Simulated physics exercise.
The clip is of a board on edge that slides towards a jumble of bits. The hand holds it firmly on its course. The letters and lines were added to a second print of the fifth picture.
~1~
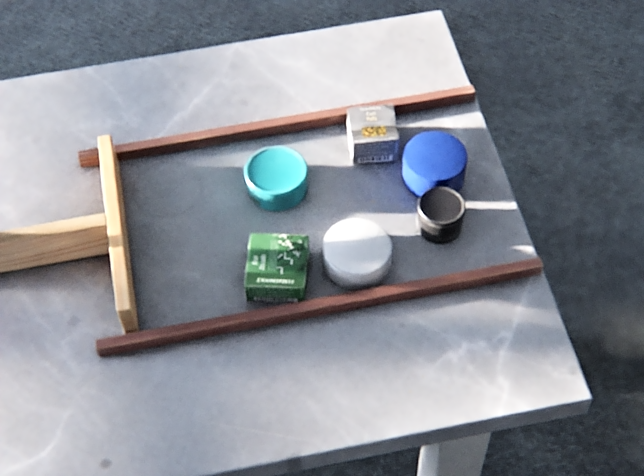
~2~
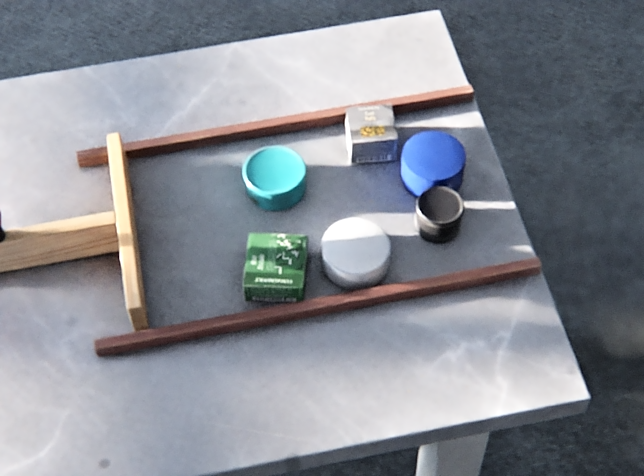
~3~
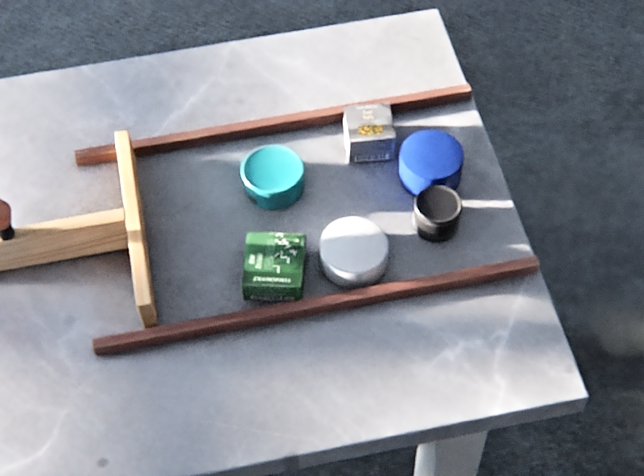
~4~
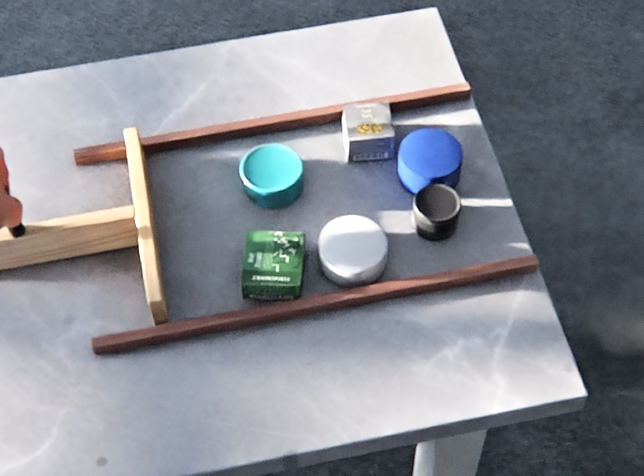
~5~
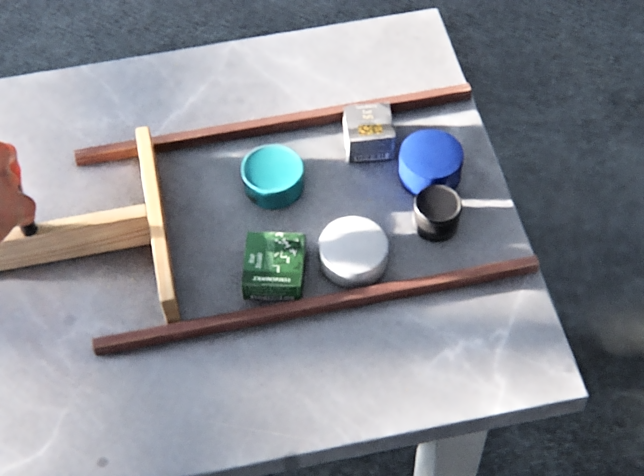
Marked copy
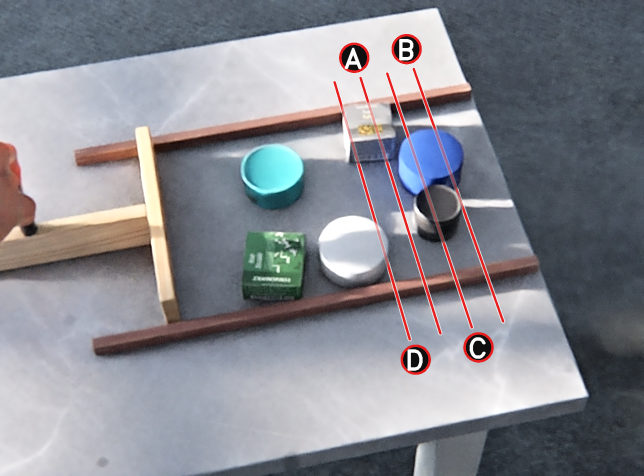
A hand slides a wooden board on edge rightward between two rails, towards several small containers.
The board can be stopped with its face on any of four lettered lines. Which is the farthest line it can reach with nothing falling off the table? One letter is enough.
Nothing falls up to D.
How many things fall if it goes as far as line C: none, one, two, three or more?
In all, three or more.
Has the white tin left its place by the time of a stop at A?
By then, yes.
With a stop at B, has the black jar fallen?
Yes.
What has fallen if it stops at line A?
It is the black jar.
On the marked copy, A at (397, 195); B at (455, 184); C at (426, 189); D at (369, 200).
Taking D. A third of the way, board (231, 195); green box (285, 261); blue pot (431, 165).
Two thirds of the way, board (308, 181); black jar (458, 204); white tin (422, 241).
When it is over, board (363, 171); black jar (499, 192); blue pot (456, 164); nothing has fallen.
As for the rest, A drops the black jar; B drops the white tin, blue pot and black jar; C drops the white tin, blue pot and black jar.
